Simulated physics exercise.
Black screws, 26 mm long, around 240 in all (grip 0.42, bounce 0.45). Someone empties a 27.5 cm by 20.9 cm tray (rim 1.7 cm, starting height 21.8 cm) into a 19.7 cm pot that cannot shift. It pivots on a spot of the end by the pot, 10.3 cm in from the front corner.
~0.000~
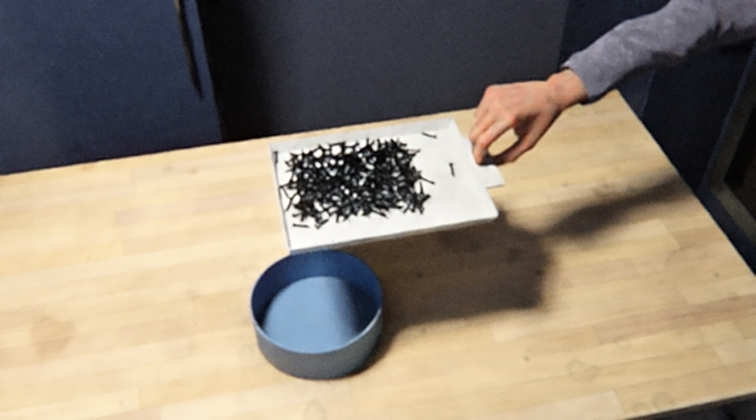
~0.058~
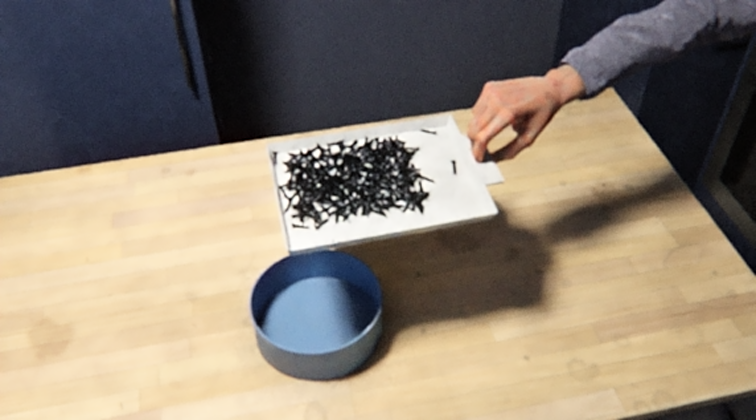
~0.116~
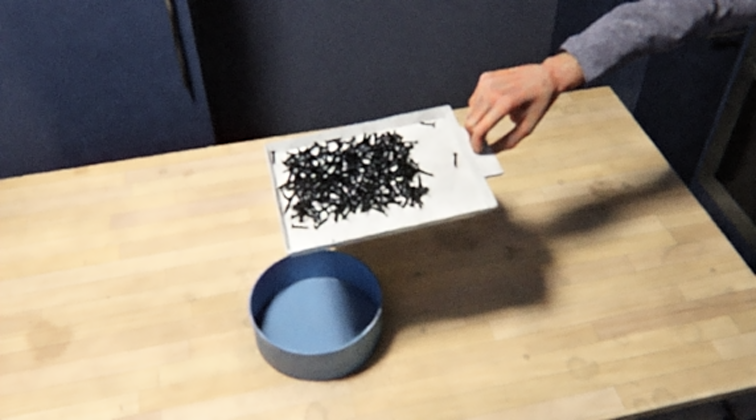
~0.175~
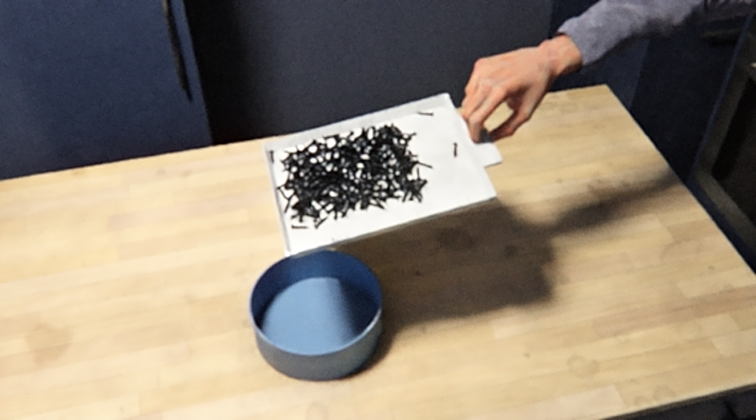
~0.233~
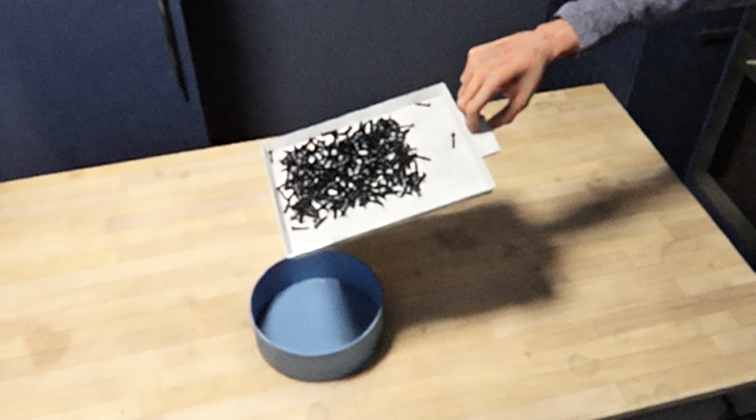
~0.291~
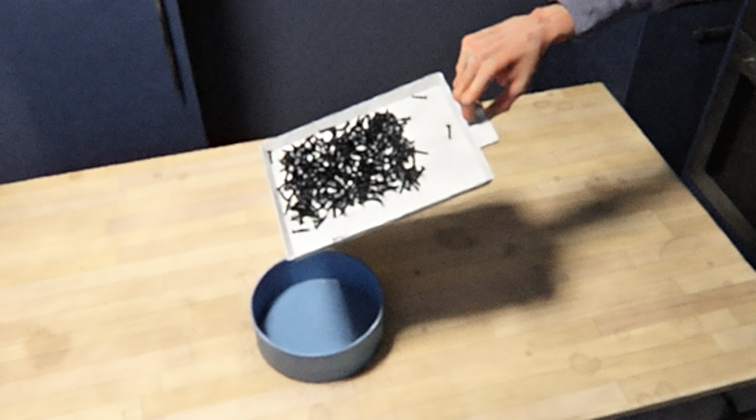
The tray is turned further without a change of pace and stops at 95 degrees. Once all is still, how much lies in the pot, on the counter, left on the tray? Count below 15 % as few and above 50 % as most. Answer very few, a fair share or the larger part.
Pot the larger part, counter a fair share, tray very few.
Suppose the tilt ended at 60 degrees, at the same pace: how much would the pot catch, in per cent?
Then about 45 per cent.
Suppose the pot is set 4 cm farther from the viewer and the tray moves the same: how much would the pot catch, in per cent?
Then about 55 per cent.
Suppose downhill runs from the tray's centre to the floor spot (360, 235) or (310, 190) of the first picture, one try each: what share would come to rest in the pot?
Some 90 and 20 per cent.
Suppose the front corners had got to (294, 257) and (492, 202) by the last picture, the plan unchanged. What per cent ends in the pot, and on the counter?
Pot 100, counter 0.
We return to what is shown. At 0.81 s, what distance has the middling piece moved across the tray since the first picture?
Roughly 10 cm.
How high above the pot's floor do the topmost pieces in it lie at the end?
Some 3.0 cm.
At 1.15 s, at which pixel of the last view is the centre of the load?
Near (272, 271).
Then, at 0.81 s, tilt 54 degrees; the tray holds 90 %, the pot 0 %.
After 1.15 s, tilt 78 degrees; the tray holds 30 %, the pot 35 %.
After 1.59 s, tilt 95 degrees; the tray holds 0 %, the pot 65 %.
By 2.3 s all is still; pot 65 %, counter 35 %, tray 0 %.
